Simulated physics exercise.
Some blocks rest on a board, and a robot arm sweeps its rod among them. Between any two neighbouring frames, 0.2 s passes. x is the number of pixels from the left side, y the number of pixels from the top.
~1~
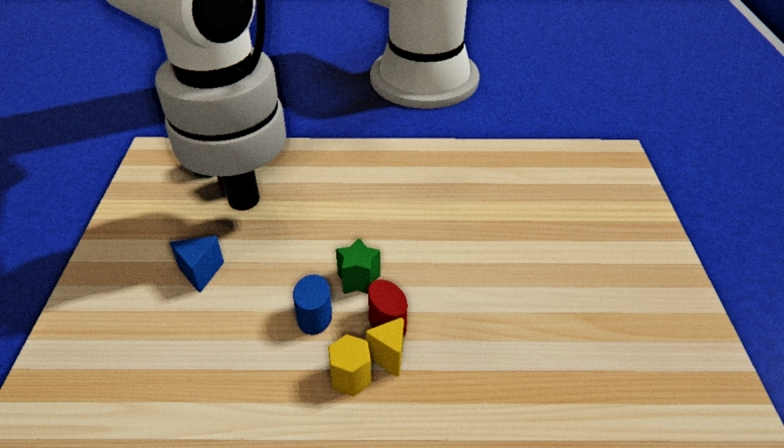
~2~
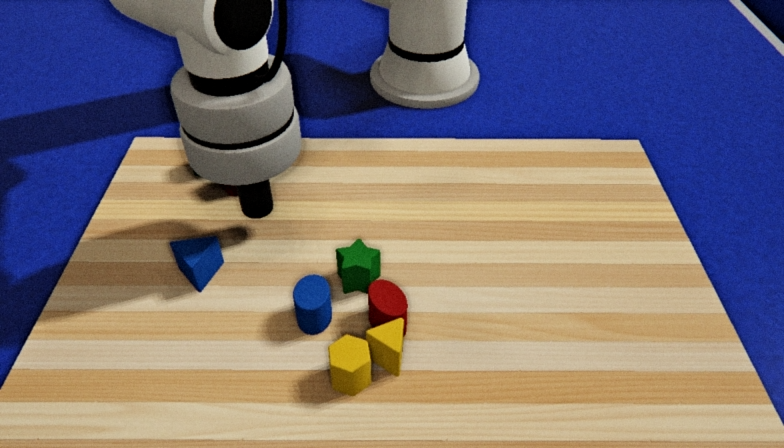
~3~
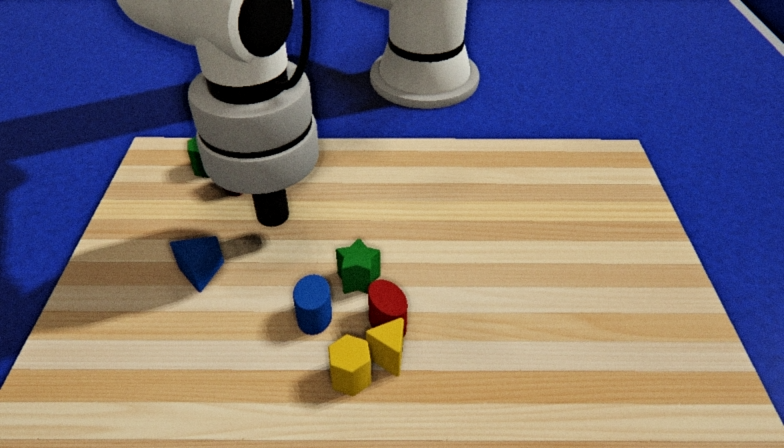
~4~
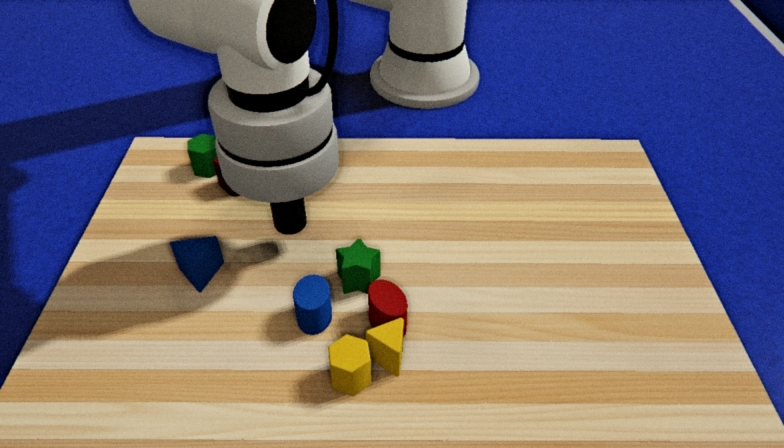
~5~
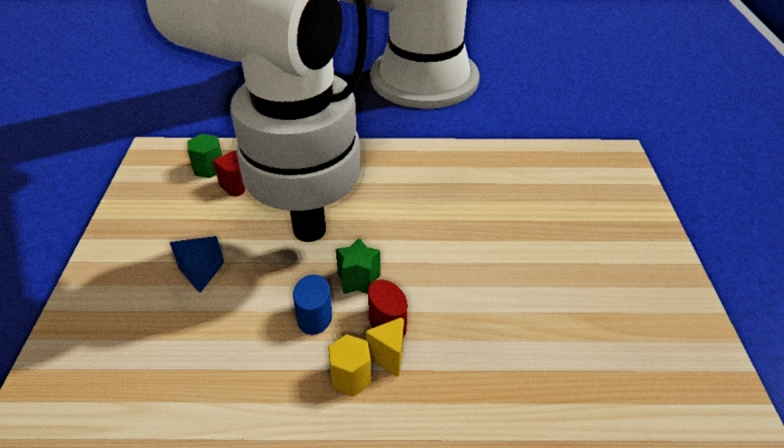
A robot arm moves its black rod steadily rightward and slightly toward the viewer above a striped wooden board, passing behind a blue triangular block, while the blue, green, red and yellow blocks stay where they are.
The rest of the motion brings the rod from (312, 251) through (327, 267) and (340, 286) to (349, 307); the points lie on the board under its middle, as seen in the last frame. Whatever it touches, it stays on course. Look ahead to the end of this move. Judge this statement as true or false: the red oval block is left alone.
That claim is false.
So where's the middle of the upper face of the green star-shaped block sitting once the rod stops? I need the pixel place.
The middle of its upper face will lie at (379, 268).
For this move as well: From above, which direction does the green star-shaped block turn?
Top view: Counterclockwise.
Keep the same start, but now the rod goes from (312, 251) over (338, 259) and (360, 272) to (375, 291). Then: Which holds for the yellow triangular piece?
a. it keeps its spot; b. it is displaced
The correct letter is b.
On the path given first. Halfway along, rod (333, 258); green star-shaped block (367, 260), turned 30° anticlockwise.
At the end, rod (348, 288); blue oval block in place; green star-shaped block (379, 268), turned 85° anticlockwise; red oval block (401, 301), turned 20° clockwise.
